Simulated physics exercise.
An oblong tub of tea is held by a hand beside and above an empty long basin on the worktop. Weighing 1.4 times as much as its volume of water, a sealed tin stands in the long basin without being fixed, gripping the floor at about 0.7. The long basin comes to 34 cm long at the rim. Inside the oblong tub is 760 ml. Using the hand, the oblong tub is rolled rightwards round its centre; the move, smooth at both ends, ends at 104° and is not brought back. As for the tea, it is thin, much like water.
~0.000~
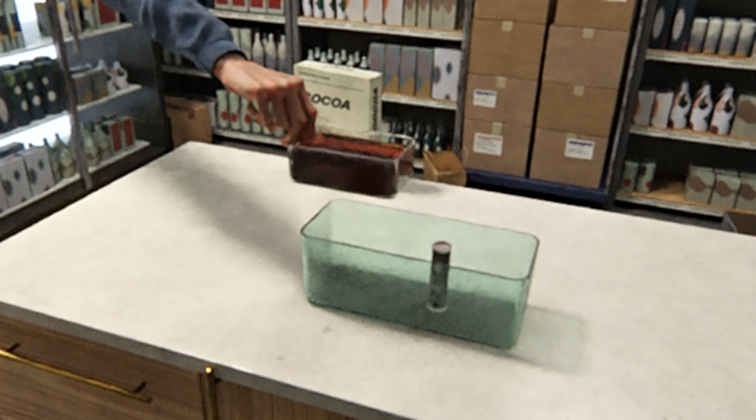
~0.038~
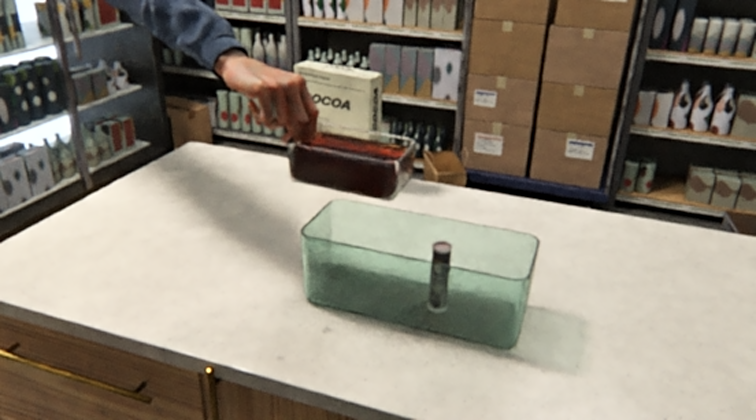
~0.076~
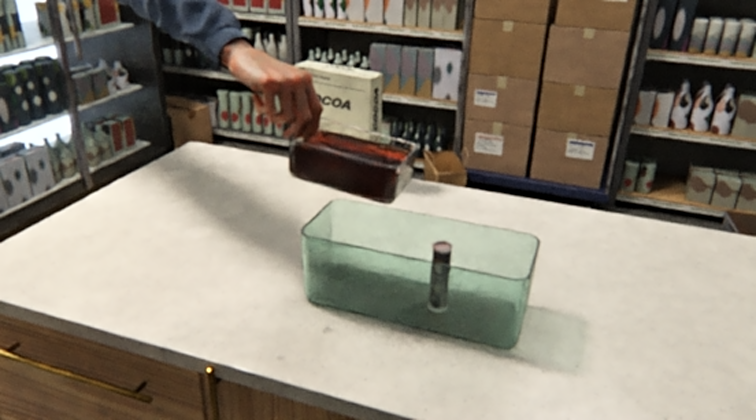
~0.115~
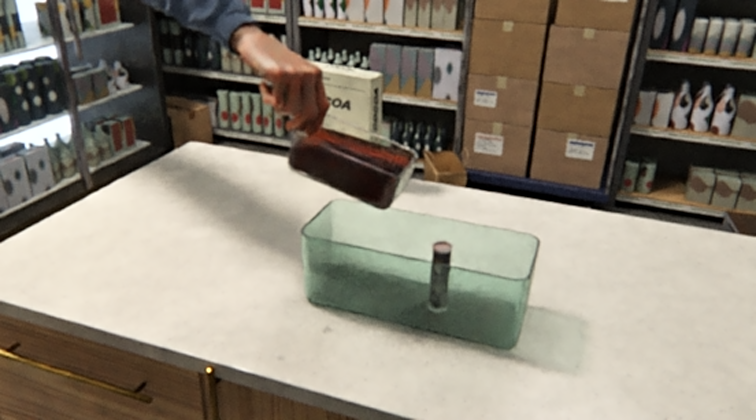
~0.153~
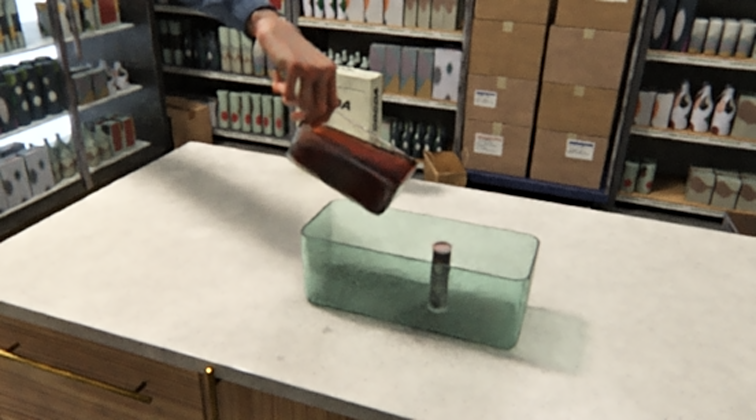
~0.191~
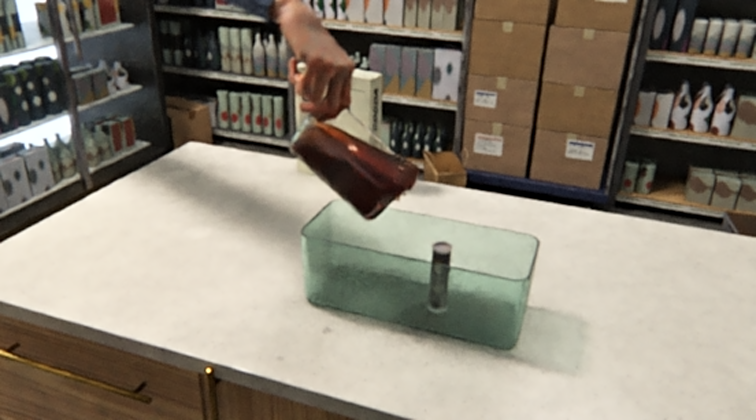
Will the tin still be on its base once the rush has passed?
It's down.
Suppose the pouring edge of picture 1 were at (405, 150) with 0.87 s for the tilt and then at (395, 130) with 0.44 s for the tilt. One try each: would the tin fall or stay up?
First it stays on its base; then it tips over.
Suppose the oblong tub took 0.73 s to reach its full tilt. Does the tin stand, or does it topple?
Then the tin does not tip.
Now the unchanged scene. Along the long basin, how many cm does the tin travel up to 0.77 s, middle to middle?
Around 2 cm.
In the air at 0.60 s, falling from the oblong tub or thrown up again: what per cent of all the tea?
Near 4 percent.
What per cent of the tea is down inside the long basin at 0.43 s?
About 74%.
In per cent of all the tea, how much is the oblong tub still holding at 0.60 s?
Remaining share: Approx. 4 %.
Then, 0.43 s in, the tilt is 102° and 12 per cent is still to pour; the tin stands where it began.
Then, 0.60 s in, the tilt is 104° and 4 per cent is still to pour; the tin leans 11°.
Then, 0.77 s in, the tilt is 104° and 0 per cent is still to pour; the tin leans 5°.
Then, 0.97 s in, the tilt is 104° and 0 per cent is still to pour; the tin leans 16°.
Finally, the tin lies on its side.
